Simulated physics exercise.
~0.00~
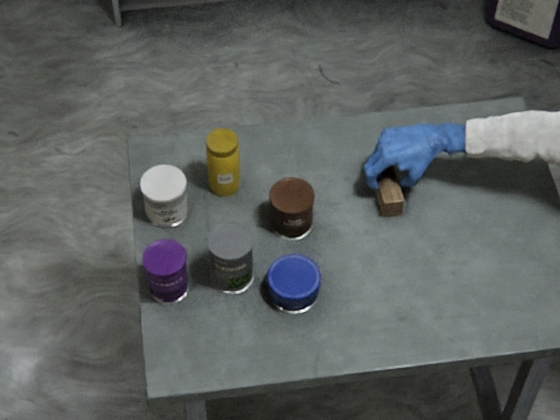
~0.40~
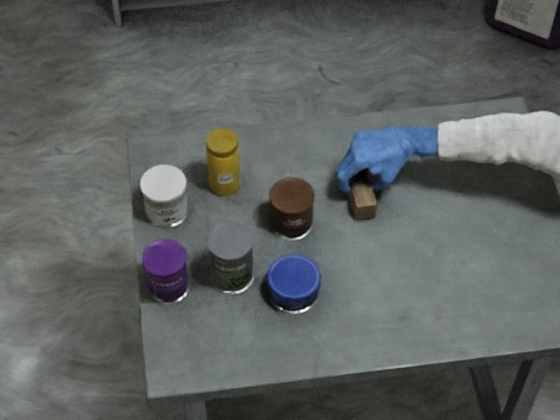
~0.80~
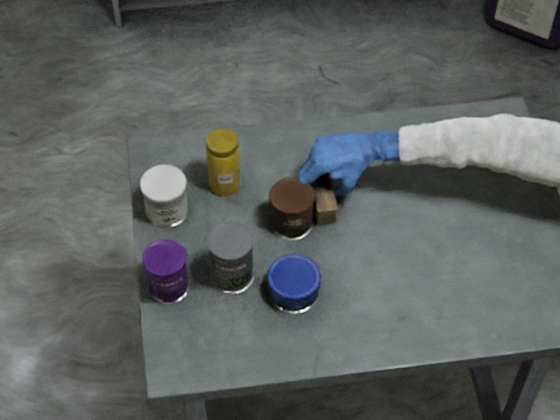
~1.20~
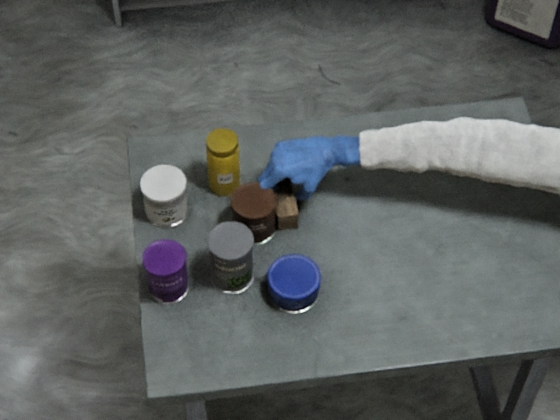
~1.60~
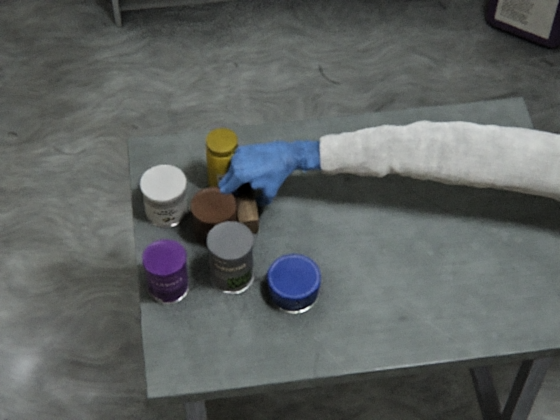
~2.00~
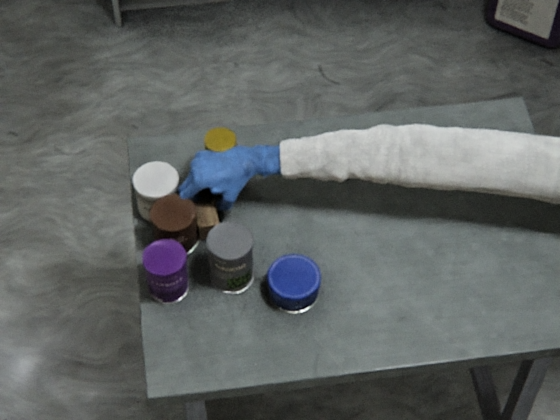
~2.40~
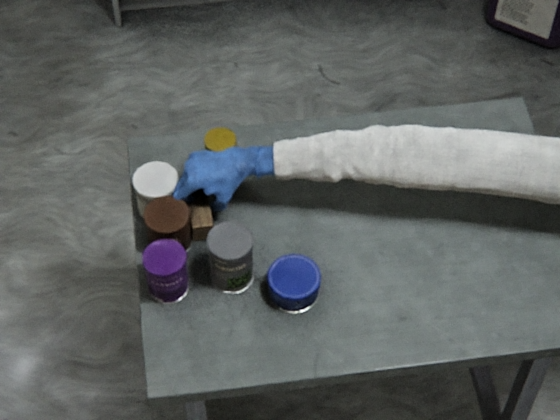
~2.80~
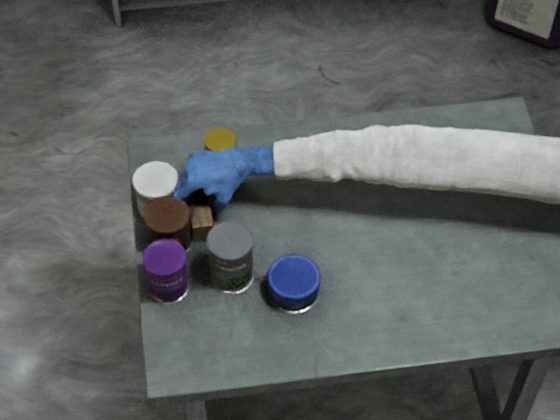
A blue-gloved hand in a white sleeve holds a small wooden block on the right side of a grey table, seen from above at an angle. To the left stand a yellow jar and a white tin at the back, a brown tin in the middle, and purple and grey tins and a blue tub nearer the front. The hand slides the block left until it meets the brown tin. It pushes the tin between the yellow jar and the grey tin, toward the left edge. The hand then stops, with the brown tin upright between the white and purple tins, and everything remains on the table.
